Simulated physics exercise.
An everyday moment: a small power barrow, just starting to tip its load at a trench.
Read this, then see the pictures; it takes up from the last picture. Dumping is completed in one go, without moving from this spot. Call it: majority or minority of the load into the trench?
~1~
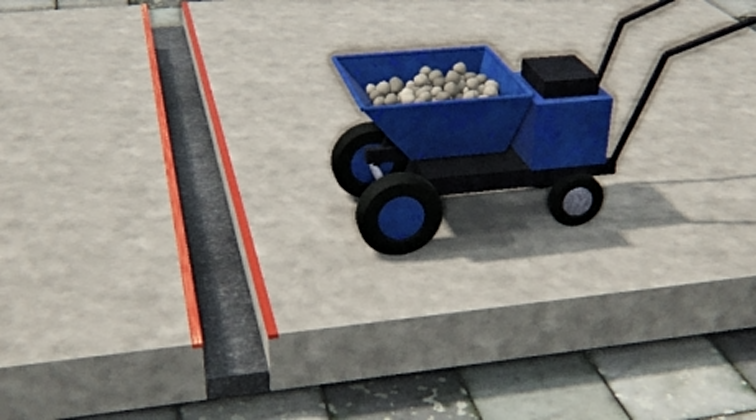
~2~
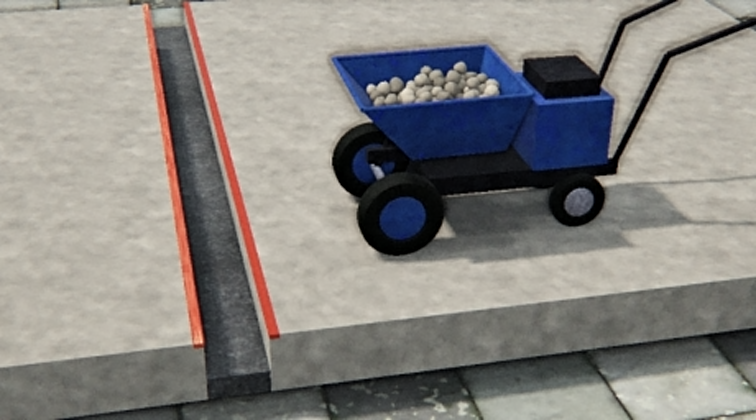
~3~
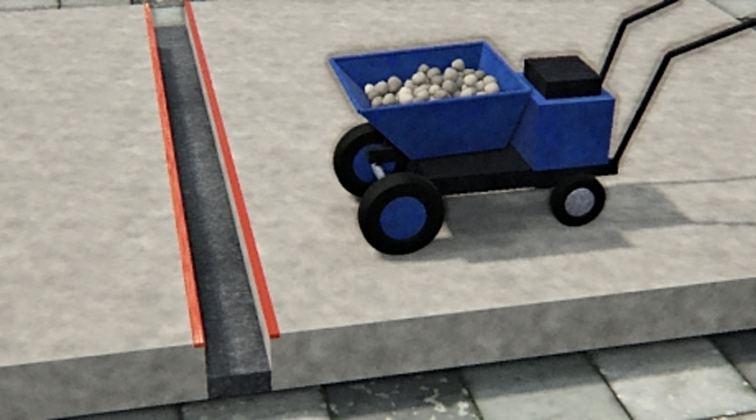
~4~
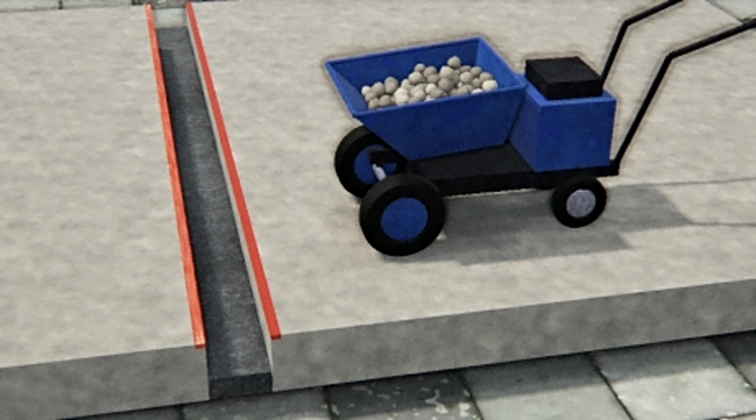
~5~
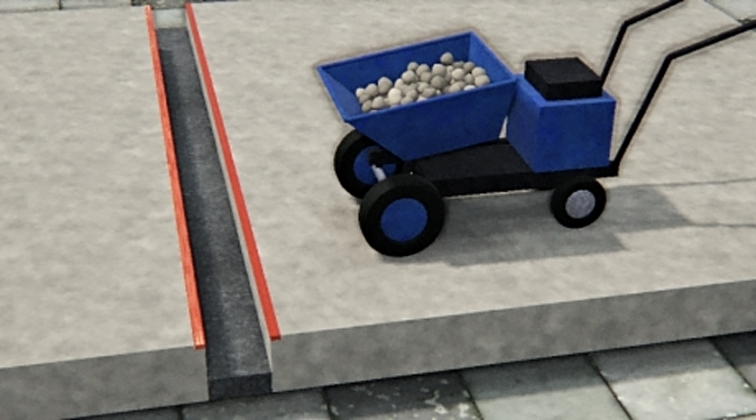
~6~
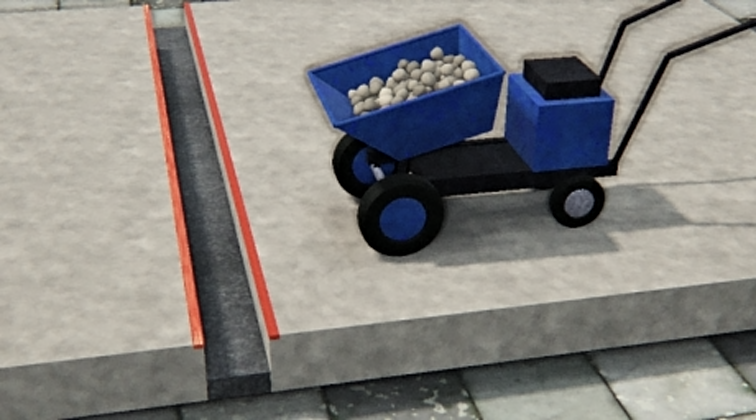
Majority.
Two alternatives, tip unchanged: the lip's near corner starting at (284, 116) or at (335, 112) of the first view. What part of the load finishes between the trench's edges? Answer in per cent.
In order: 10 % and 90 %.
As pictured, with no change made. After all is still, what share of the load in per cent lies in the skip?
Roughly 0 per cent.
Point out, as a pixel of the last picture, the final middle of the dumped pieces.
About (222, 258).
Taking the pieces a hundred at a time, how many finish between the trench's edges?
It comes to about 90 per cent of the load.
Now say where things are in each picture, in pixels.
The first picture shows lip of the skip near (363, 110), level; top of the load near (451, 89), river pebbles; first edge of the trench near (263, 295); far edge near (191, 303), the trench under half as wide as the skip, and about half as deep as wide.
The second picture shows lip of the skip near (363, 110), level; top of the load near (452, 89).
The third picture shows lip of the skip near (360, 112), tipped barely; top of the load near (450, 87).
The fourth picture shows lip of the skip near (355, 116), tipped a little; top of the load near (468, 92).
The fifth picture shows lip of the skip near (346, 121), tipped a little; top of the load near (457, 82).
The sixth picture shows lip of the skip near (336, 126), tipped a little; top of the load near (447, 77); first edge of the trench near (264, 296); far edge near (192, 304).
Shortly afterwards, skip tipped steeply; the whole lot in the skip.
Next, skip tipped right over; near two thirds in the skip; a little short of the trench; near a quarter in or heaped over the trench; only a few beyond it; only a few falling.
Some moments later, skip tipped right over; a little short of the trench; the bulk in or heaped over the trench; only a few beyond it.
In the end, skip tipped right over; a little short of the trench; the bulk in or heaped over the trench; only a few beyond it.
